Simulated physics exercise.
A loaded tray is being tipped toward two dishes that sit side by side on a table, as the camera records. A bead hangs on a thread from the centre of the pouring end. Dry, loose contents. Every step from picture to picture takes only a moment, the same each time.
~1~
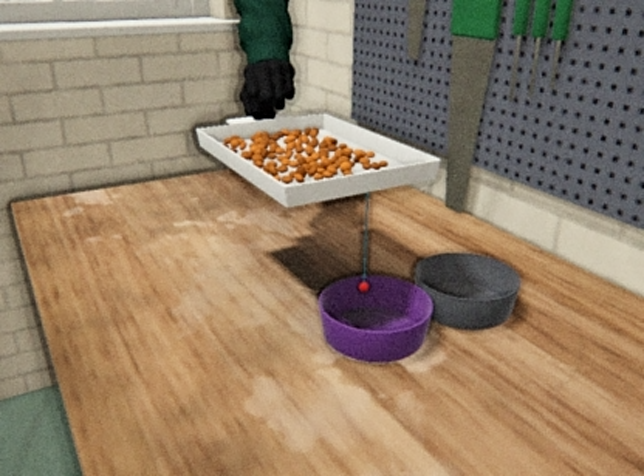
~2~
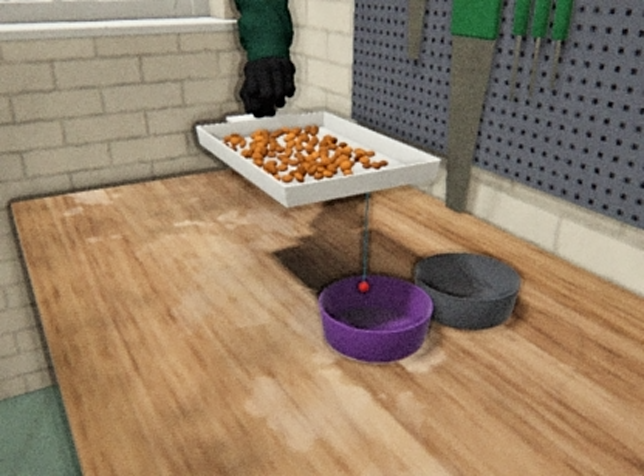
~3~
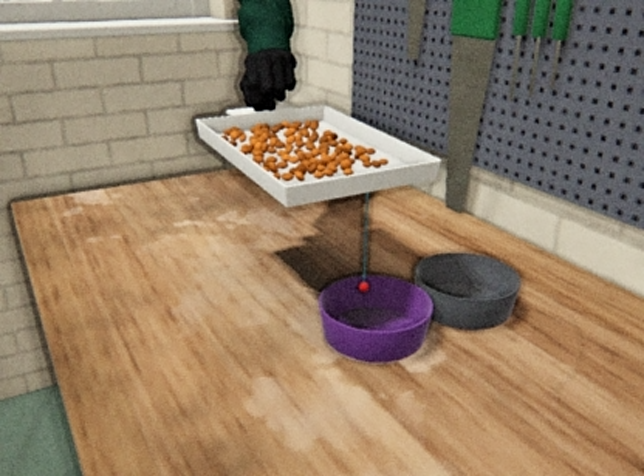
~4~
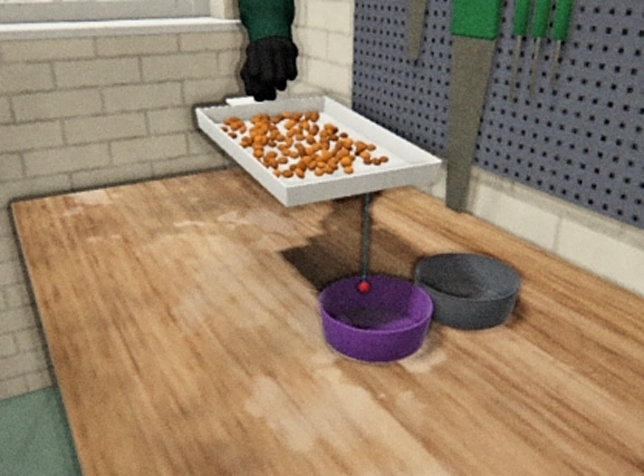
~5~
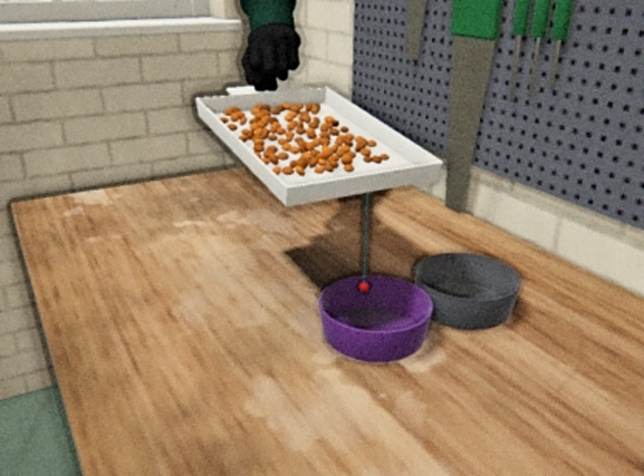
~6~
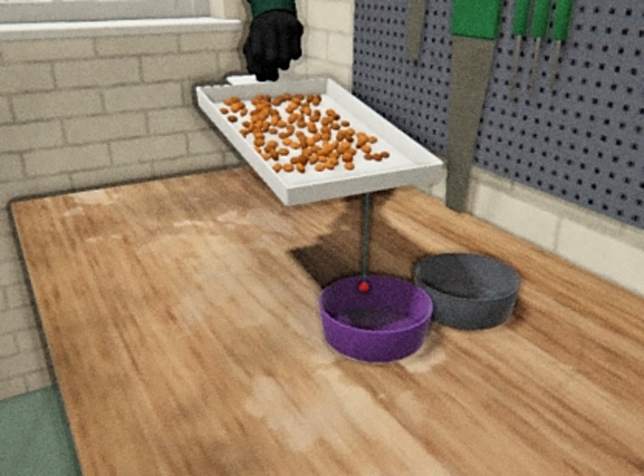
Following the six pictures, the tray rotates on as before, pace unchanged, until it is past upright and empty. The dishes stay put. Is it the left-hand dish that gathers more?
Yes: The dish on the left is going to receive more.
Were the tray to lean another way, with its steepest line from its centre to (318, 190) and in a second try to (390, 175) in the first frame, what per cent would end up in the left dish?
First case: 10 %; second case: 30 %.
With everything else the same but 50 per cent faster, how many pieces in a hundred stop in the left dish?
About 40 %.
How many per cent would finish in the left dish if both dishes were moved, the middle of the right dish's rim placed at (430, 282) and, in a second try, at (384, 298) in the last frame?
First placement: 20 per cent; second placement: 10 per cent.
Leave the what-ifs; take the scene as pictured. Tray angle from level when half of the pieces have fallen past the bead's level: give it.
Around 105°, give or take.
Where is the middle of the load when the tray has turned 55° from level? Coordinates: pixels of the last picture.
The middle of the pieces sits at roughly (367, 163).
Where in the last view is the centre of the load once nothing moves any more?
Roughly pixel (397, 349).
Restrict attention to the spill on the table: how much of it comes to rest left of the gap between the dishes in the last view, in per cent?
Left share: Some 30 per cent.
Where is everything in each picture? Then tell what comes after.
Corners of the pouring end near (287, 186) and (436, 159), level; middle of the load near (298, 156), bits of cat kibble; left dish near (408, 343); right dish near (502, 311); bead on its thread near (364, 287), in the first frame.
Corners of the pouring end near (287, 186) and (437, 159), level; middle of the load near (298, 155), in the second frame.
Corners of the pouring end near (287, 186) and (437, 160), tipped barely, level across its low end; middle of the load near (298, 151), in the third frame.
Corners of the pouring end near (288, 186) and (438, 161), tipped a little, level across its low end; middle of the load near (299, 146), in the fourth frame.
Corners of the pouring end near (289, 186) and (439, 161), tipped a little, level across its low end; middle of the load near (299, 140), in the fifth frame.
Corners of the pouring end near (289, 186) and (439, 162), tipped a little, level across its low end; middle of the load near (300, 134); left dish near (408, 343); right dish near (502, 311), in the sixth frame.
Shortly afterwards, tray tipped steeply; all but a few on the tray; only a few in the air.
Next, tray tipped right over; the bulk on the tray; only a few in the left dish; near a quarter outside both; a little in the air.
Some moments later, tray tipped past a quarter turn; near half in the left dish; only a few in the right dish; near half outside both.
In the end, tray tipped past a quarter turn; near half in the left dish; only a few in the right dish; near half outside both.
